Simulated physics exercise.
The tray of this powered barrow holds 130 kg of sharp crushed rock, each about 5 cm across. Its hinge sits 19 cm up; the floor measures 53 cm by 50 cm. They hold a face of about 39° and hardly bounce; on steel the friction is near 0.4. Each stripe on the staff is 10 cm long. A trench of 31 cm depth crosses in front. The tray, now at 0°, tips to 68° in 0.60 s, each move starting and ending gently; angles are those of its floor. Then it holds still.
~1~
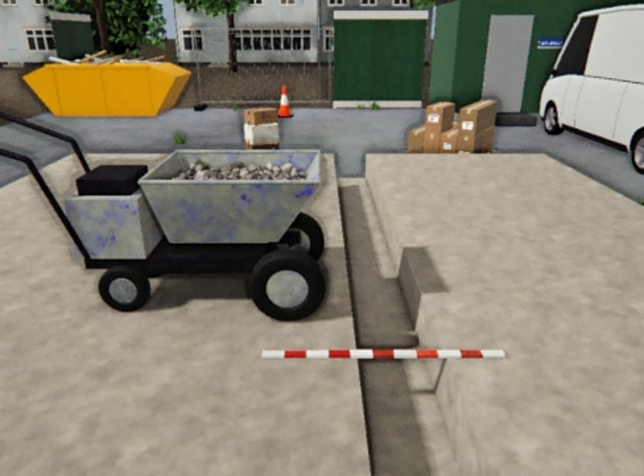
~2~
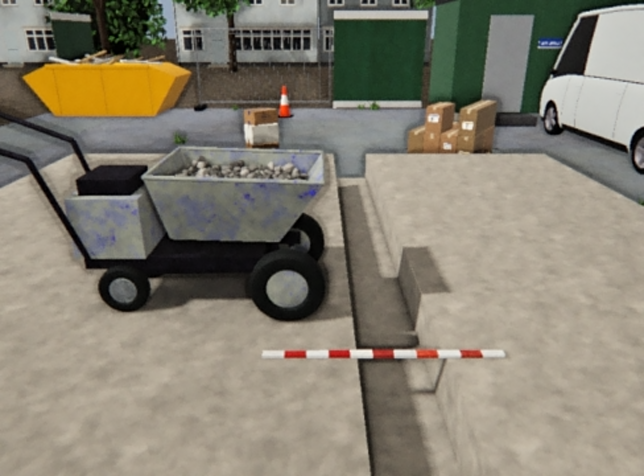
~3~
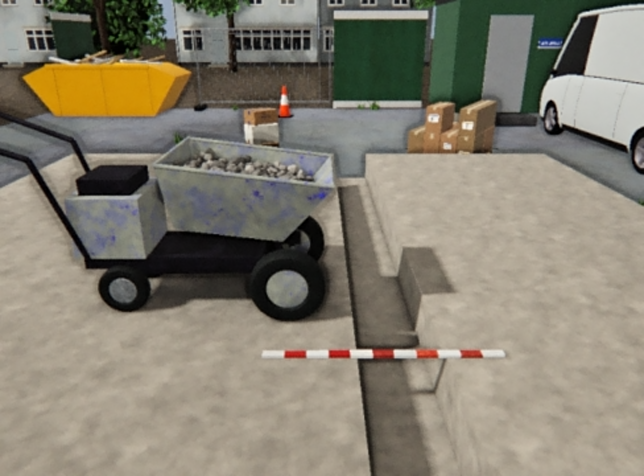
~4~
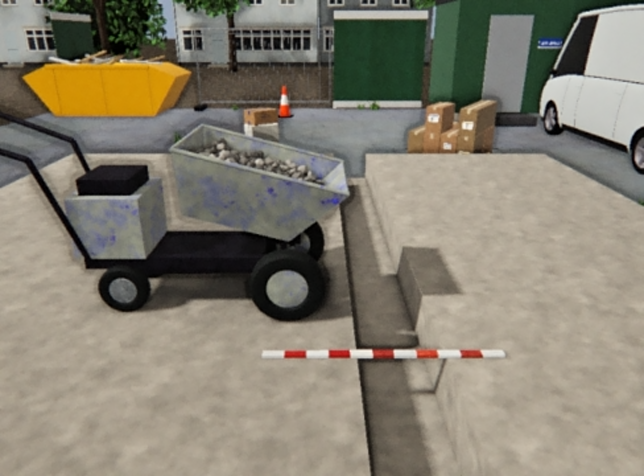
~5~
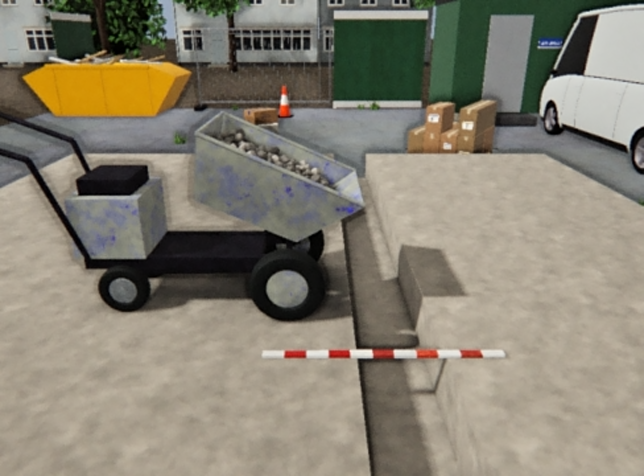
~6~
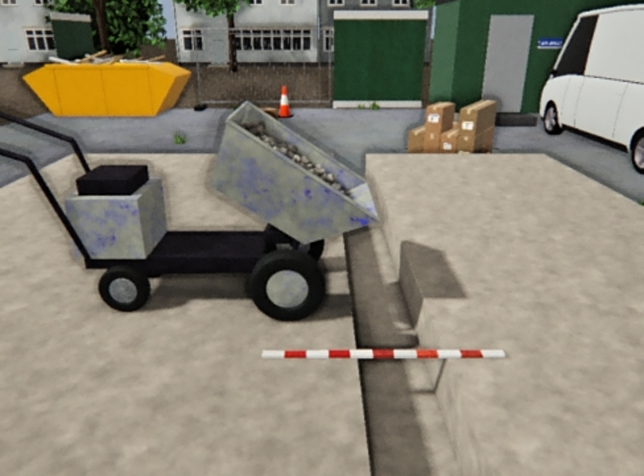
Grey tray of crushed rock on a powered barrow tilting steadily toward the right beside a narrow trench, its rear end rising.
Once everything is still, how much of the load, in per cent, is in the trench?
Roughly 24 per cent ends in the trench.
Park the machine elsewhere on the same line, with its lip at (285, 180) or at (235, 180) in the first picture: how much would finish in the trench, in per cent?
About 50 and 65 per cent.
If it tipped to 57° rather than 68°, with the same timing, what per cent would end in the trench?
In that case some 10 per cent.
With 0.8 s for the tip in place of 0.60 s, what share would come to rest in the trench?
Then about 30 per cent.
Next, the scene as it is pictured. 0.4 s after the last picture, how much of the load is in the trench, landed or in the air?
About 5 per cent by then.
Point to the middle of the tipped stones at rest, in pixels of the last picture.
Around (447, 290).
Then, 0.1 s after the last picture the floor is at 57°, 100 % in the tray; the foremost stones are at (380, 233).
Then, 0.4 s after the last picture the floor is at 68°, 83 % in the tray, 7 % in the trench, 10 % past the trench; the foremost stones are at (449, 284).
Then, 0.7 s after the last picture the floor is at 68°, 40 % in the tray, 14 % in the trench, 46 % past the trench; the foremost stones are at (576, 286).
Then, 2.7 s after the last picture the floor is at 68°, 31 % in the tray, 24 % in the trench, 45 % past the trench; the foremost stones are past the picture's edge.
